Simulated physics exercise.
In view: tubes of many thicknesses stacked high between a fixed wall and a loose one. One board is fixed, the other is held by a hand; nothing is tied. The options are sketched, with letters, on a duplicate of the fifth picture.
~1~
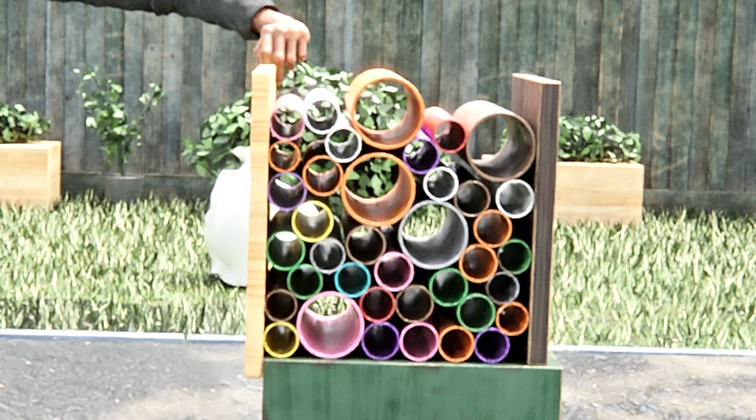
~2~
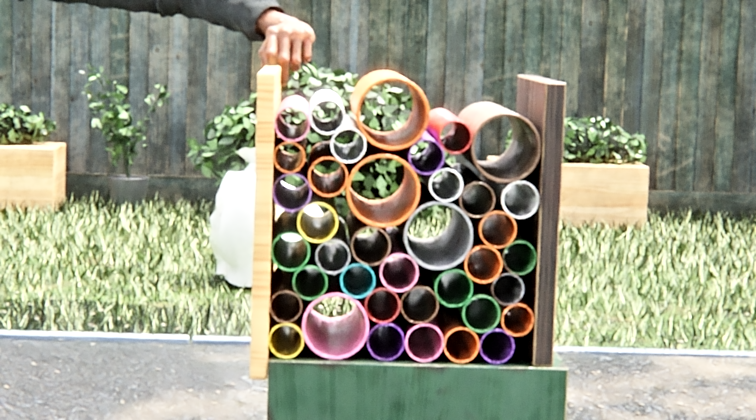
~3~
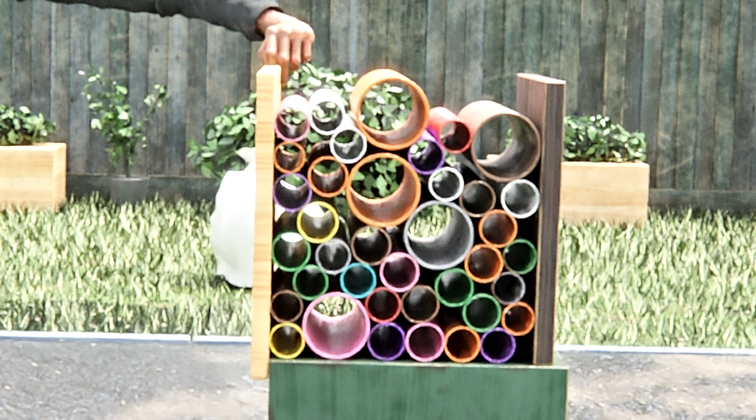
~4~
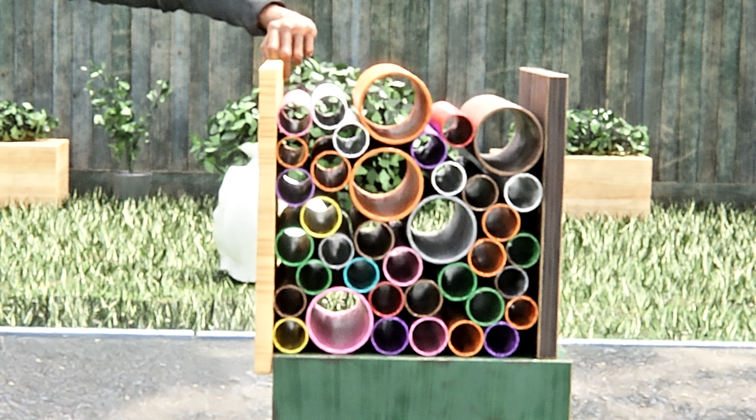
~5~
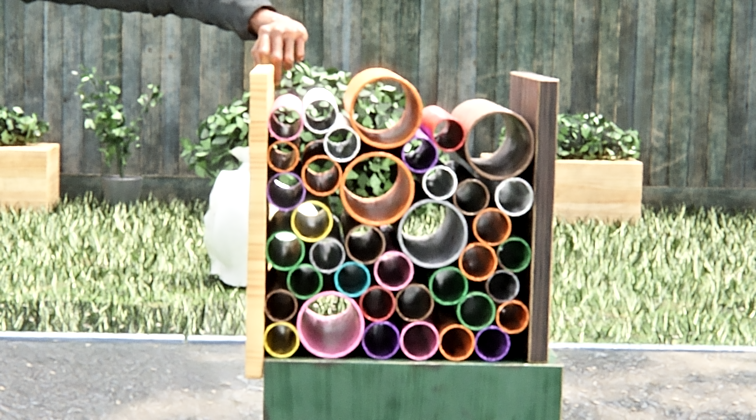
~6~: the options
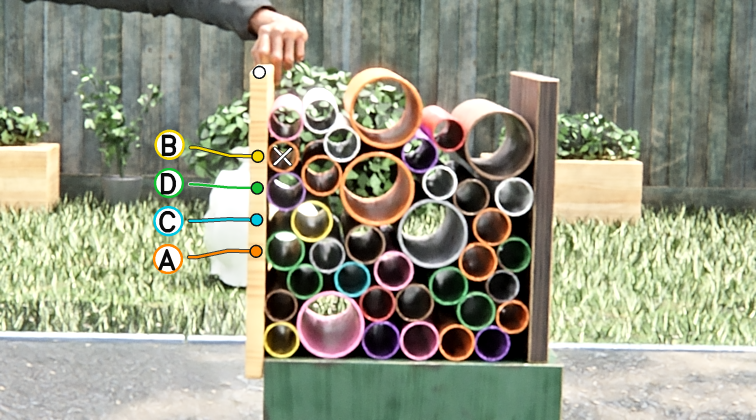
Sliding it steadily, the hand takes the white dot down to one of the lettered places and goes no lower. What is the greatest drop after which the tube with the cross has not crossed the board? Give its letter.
It can be let down to D.
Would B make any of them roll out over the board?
At B: No.
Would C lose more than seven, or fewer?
It loses fewer than seven.
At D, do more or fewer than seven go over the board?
It loses fewer than seven.
On the marked copy, A at (256, 251); B at (258, 157); C at (257, 220); D at (258, 188); the cross at (283, 157); the white dot at (260, 73).
Following D. Soon after the start, top of the board (267, 127).
Later, top of the board (266, 187).
In the end, top of the board (266, 188), one out over the board, the crossed one still inside.
As for the rest, A lets the crossed one out; B keeps the crossed one inside; C lets the crossed one out.
